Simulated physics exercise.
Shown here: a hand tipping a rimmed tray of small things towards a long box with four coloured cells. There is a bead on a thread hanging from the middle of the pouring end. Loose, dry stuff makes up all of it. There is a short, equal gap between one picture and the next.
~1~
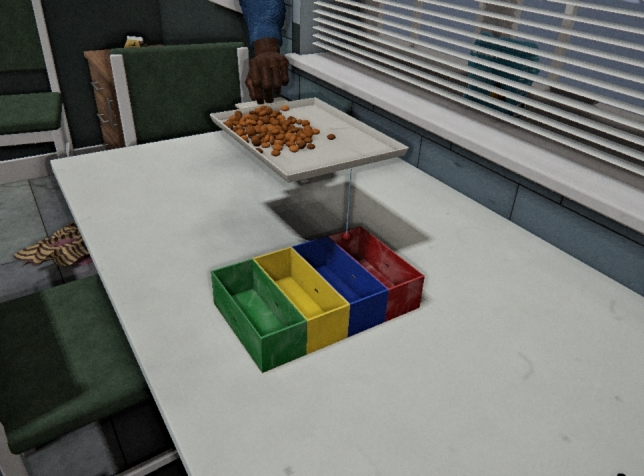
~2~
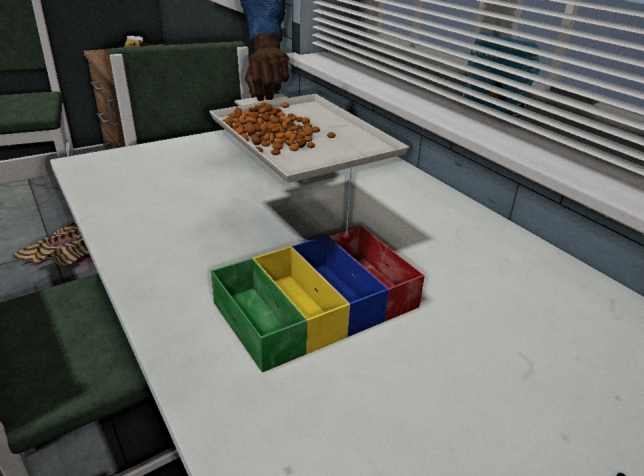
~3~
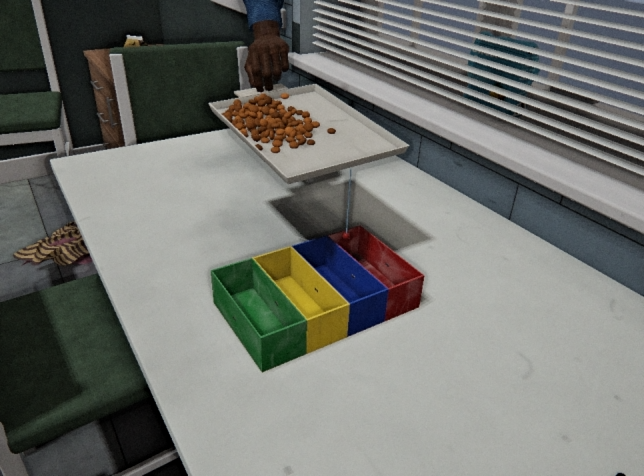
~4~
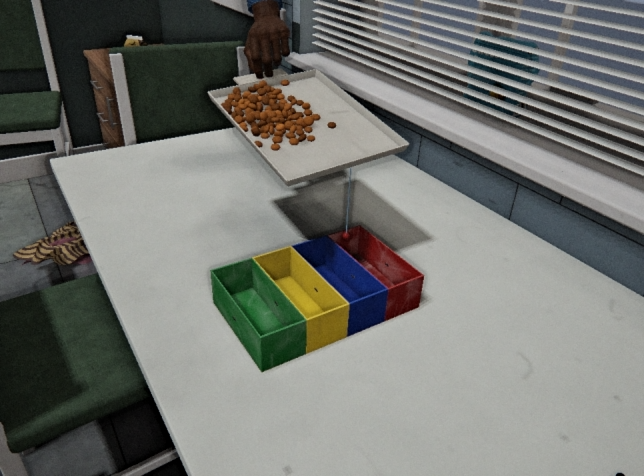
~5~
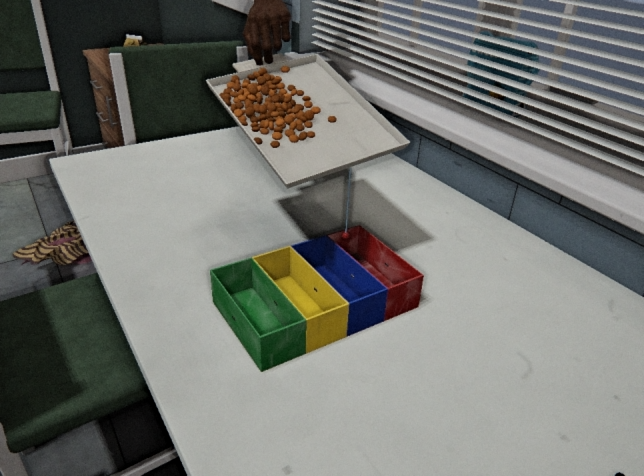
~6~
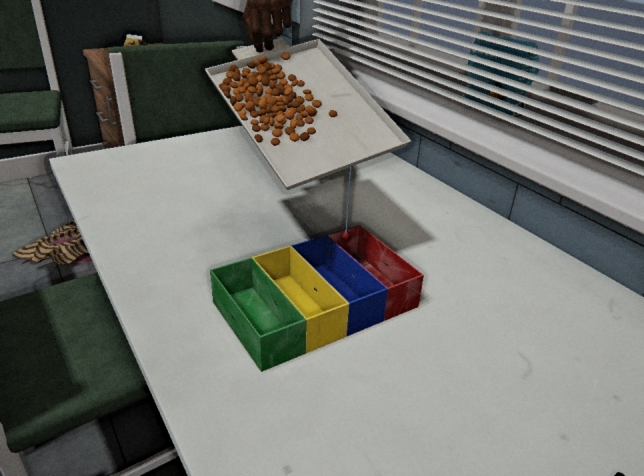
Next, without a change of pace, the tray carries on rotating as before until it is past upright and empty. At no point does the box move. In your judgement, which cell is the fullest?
In my judgement the yellow cell is fullest.
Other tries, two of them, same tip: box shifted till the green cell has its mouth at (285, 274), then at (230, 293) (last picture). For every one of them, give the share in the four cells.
Roughly 90% on the first try and 90% on the second.
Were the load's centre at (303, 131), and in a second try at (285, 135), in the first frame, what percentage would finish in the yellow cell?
Close to 60 per cent, followed by close to 60 per cent.
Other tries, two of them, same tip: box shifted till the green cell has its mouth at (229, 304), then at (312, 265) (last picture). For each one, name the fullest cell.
So the first one goes to the blue one and the second to green.
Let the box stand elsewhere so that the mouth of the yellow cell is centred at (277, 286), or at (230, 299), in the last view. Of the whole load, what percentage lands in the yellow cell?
Trial 1 about 30 %, trial 2 about 0 %.
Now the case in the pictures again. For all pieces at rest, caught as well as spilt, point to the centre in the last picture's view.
I'd mark it at roughly (313, 314).
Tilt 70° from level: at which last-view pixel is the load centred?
Roughly (304, 191).
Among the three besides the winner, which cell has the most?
Blue.
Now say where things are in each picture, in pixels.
In the first frame, corners of the pouring end at (288, 174) and (405, 147), level; middle of the load at (269, 129), bits of cat kibble; bead on its thread at (347, 236); green cell at (284, 343); yellow cell at (328, 326); blue cell at (368, 310); red cell at (405, 296).
In the second frame, corners of the pouring end at (288, 174) and (405, 146), level; middle of the load at (269, 127).
In the third frame, corners of the pouring end at (288, 176) and (405, 145), tipped barely, lowest at the left corner; middle of the load at (269, 121).
In the fourth frame, corners of the pouring end at (288, 178) and (406, 143), tipped a little, lowest at the left corner; middle of the load at (268, 113).
In the fifth frame, corners of the pouring end at (288, 181) and (406, 141), tipped clearly, lowest at the left corner; middle of the load at (268, 105).
In the sixth frame, corners of the pouring end at (288, 184) and (407, 140), tipped clearly, lowest at the left corner; middle of the load at (268, 97), a small part on the move; green cell at (283, 342); yellow cell at (327, 325); blue cell at (367, 309); red cell at (404, 295).
Soon after the last picture, tray tipped steeply; about half on the tray; a small part in the yellow cell; a stray few in the green cell; a stray few in the blue cell; about a third falling or outside the box.
A little later, tray tipped past a quarter turn; about half in the yellow cell; about a third in the blue cell; a small part in the green cell; a stray few in the red cell; a stray few falling or outside the box.
Later still, tray tipped past a quarter turn; about half in the yellow cell; about a third in the blue cell; a small part in the green cell; a stray few in the red cell; a stray few falling or outside the box.
At rest, tray tipped past a quarter turn; about half in the yellow cell; about a third in the blue cell; a small part in the green cell; a stray few in the red cell; a stray few outside the box.
